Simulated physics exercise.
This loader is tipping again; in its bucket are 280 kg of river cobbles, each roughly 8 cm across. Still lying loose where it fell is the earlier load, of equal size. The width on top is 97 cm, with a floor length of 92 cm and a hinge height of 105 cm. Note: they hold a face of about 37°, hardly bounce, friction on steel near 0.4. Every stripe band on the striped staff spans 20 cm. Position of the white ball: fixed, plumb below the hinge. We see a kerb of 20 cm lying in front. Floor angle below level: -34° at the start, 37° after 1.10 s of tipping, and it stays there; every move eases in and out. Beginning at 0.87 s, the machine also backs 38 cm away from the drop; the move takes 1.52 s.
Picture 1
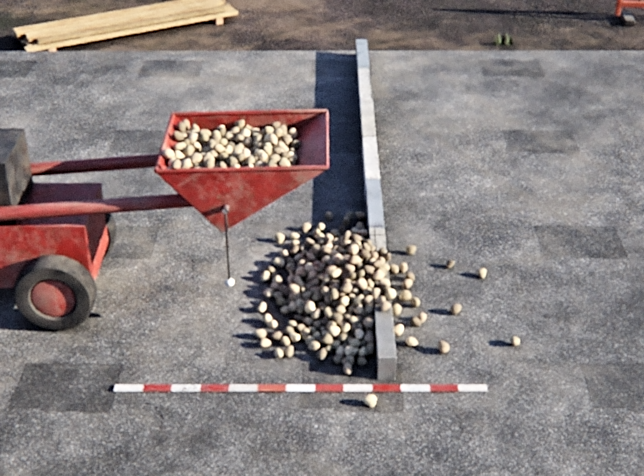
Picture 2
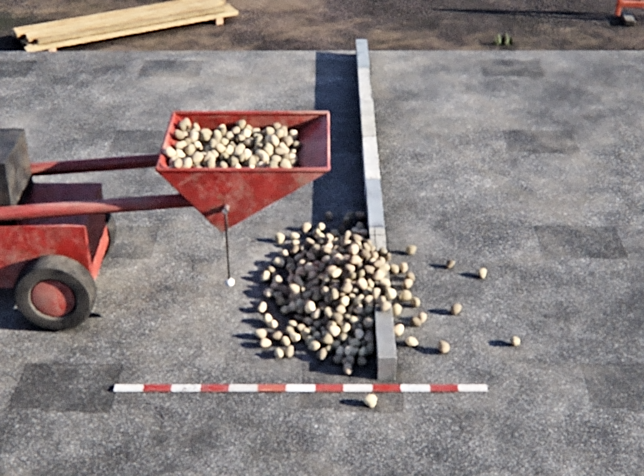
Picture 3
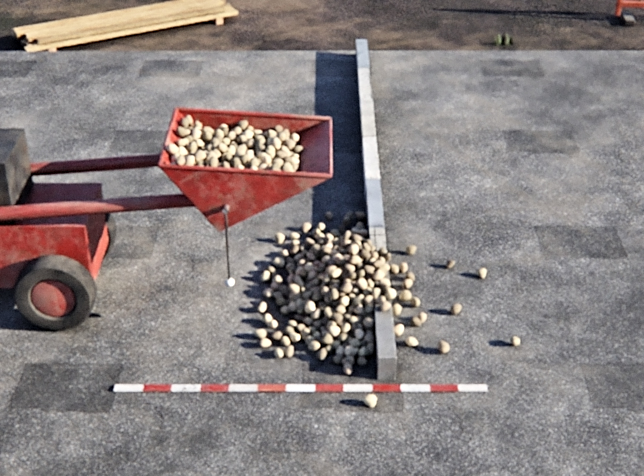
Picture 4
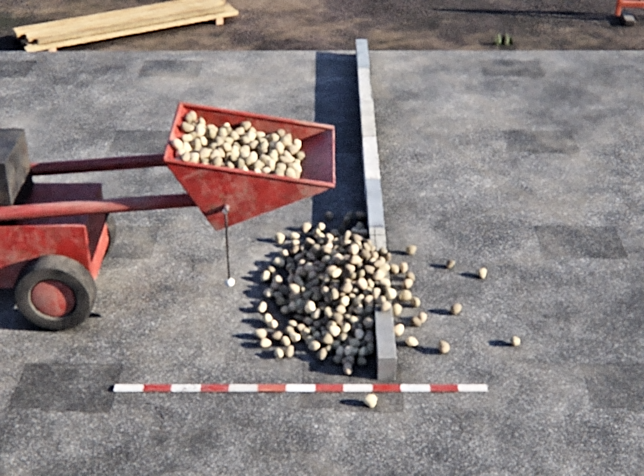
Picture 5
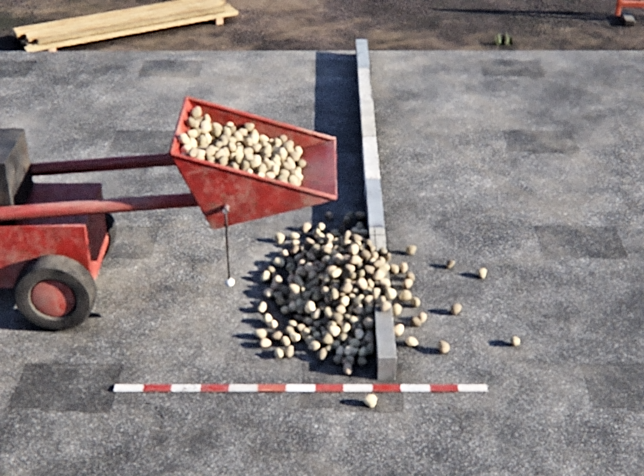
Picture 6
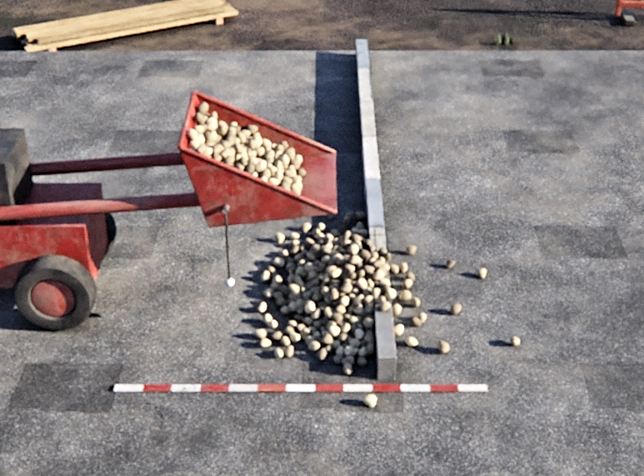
Red loader bucket heaped with pale cobbles slowly tilting downward to the right above a loose stone pile against a low kerb.
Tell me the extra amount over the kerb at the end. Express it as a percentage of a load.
5 per cent.
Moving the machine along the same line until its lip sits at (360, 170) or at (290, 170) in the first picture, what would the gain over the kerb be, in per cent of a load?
First place: Roughly 25 %; second place: Roughly 0 %.
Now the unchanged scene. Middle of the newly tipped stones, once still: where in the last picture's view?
Their centre rests close to (315, 277).
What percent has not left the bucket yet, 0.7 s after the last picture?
Around 70 in a hundred.
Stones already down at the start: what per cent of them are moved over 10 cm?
10 per cent.
Then, 0.4 s after the last picture the floor is at 26°; in per cent of one load, 100 in the bucket, 96 on this side of the kerb, 4 over the kerb; the foremost stones are at (449, 299).
Then, 0.7 s after the last picture the floor is at 37°; in per cent of one load, 68 in the bucket, 128 on this side of the kerb, 4 over the kerb; the foremost stones are at (449, 299).
Then, 2.4 s after the last picture the floor is at 37°; in per cent of one load, 0 in the bucket, 191 on this side of the kerb, 9 over the kerb; the foremost stones are at (483, 279).
Then, 4.9 s after the last picture the floor is at 37°; in per cent of one load, 0 in the bucket, 191 on this side of the kerb, 9 over the kerb; the foremost stones are at (483, 279). Net gain over the kerb, 5.
